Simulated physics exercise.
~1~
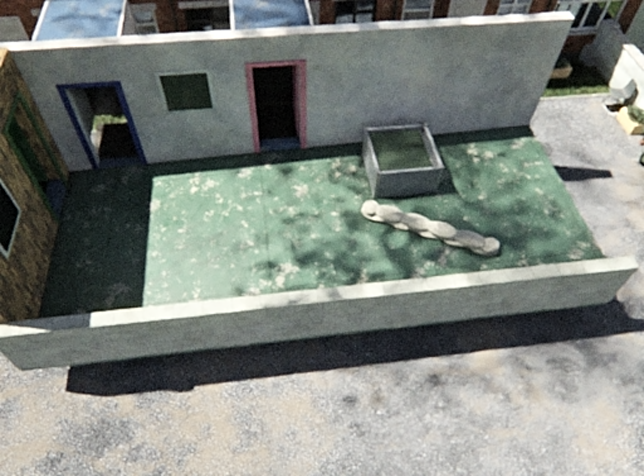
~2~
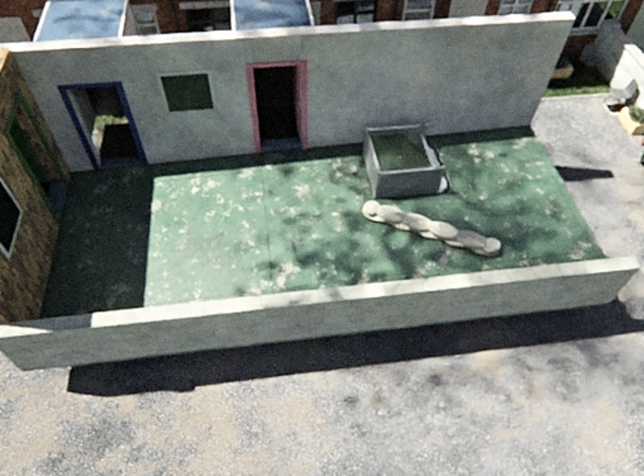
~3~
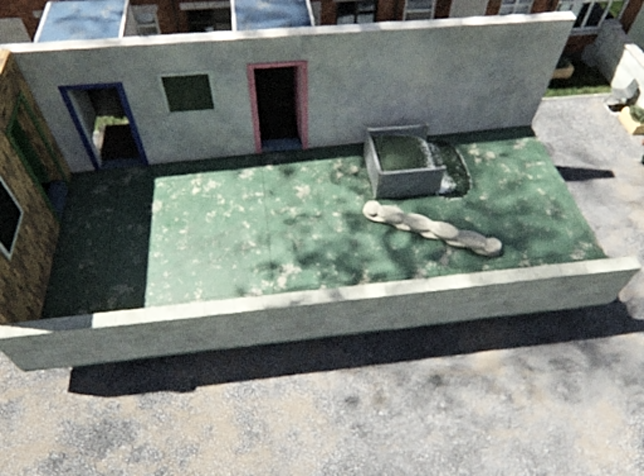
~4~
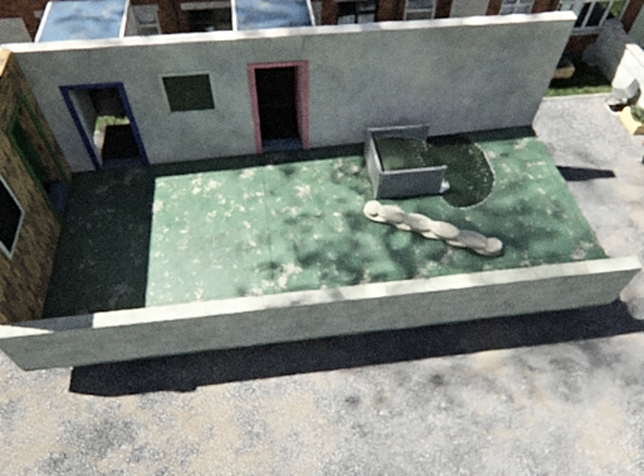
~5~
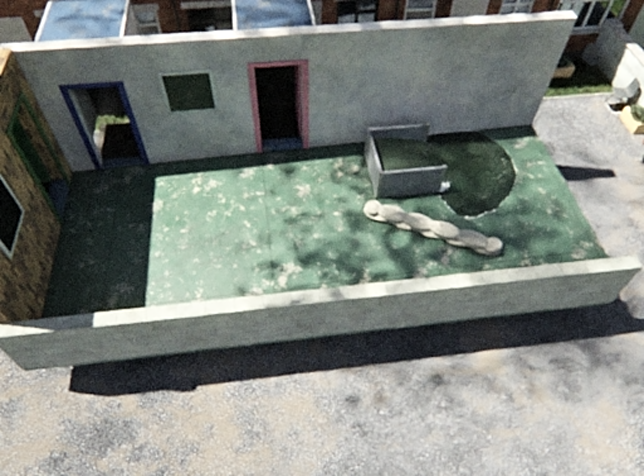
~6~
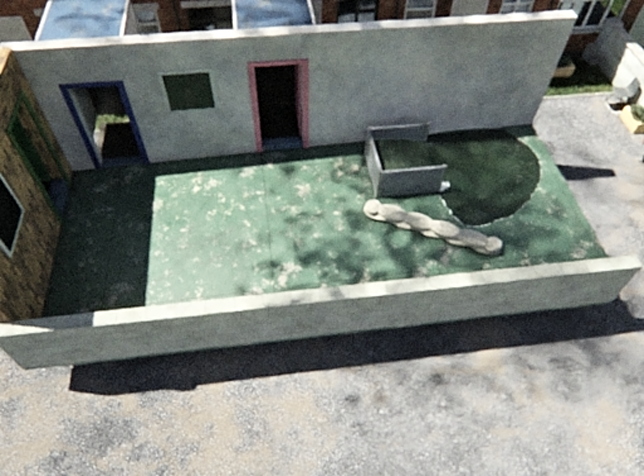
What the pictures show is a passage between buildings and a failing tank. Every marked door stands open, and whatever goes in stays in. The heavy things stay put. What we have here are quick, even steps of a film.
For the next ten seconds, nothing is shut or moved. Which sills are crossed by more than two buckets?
The pink door sill is not crossed by that much. The green door sill is not crossed by that much. The blue door sill is not crossed by that much.
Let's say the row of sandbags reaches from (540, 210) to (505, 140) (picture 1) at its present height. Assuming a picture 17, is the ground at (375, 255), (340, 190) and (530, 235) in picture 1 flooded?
First point still bare, second still bare, third inundated.
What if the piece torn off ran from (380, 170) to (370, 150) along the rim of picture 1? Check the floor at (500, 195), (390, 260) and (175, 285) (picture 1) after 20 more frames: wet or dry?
Bone-dry, bone-dry, submerged.
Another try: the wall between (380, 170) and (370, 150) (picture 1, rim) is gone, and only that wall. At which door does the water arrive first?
That would be the pink-painted one.
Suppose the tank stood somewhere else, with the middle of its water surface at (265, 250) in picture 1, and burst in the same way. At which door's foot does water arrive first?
That would be the pink door, I think.
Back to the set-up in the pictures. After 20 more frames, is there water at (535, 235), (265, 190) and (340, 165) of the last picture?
Lab note, in the order given: Wet through, unwetted, unwetted.
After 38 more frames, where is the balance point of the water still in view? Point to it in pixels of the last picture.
Around (455, 188).
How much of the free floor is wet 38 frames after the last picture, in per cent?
Around 20 percent.
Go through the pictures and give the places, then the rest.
In the first frame, still water in the open tank at (402, 151).
In the second frame, the front is at a hidden place, out from the gap at (429, 164).
In the third frame, water pours out at (429, 165) and has run to (441, 143).
In the fourth frame, water pours out at (430, 165) and has run to (473, 146).
In the fifth frame, water pours out at (430, 165) and has run to (501, 150).
In the sixth frame, the front is at (537, 164), out from the gap at (430, 165).
A moment on, water covers 15 % of the floor; the pink door not reached, the green door not reached, the blue door not reached.
Next, water covers 20 % of the floor; the pink door not reached, the green door not reached, the blue door not reached.
Then, water covers 20 % of the floor; the pink door not reached, the green door not reached, the blue door not reached.
Later, water covers 20 % of the floor; the pink door not reached, the green door not reached, the blue door not reached.
In the end, water covers 10 % of the floor; the pink door wet at the sill, nothing in, the green door not reached, the blue door not reached.
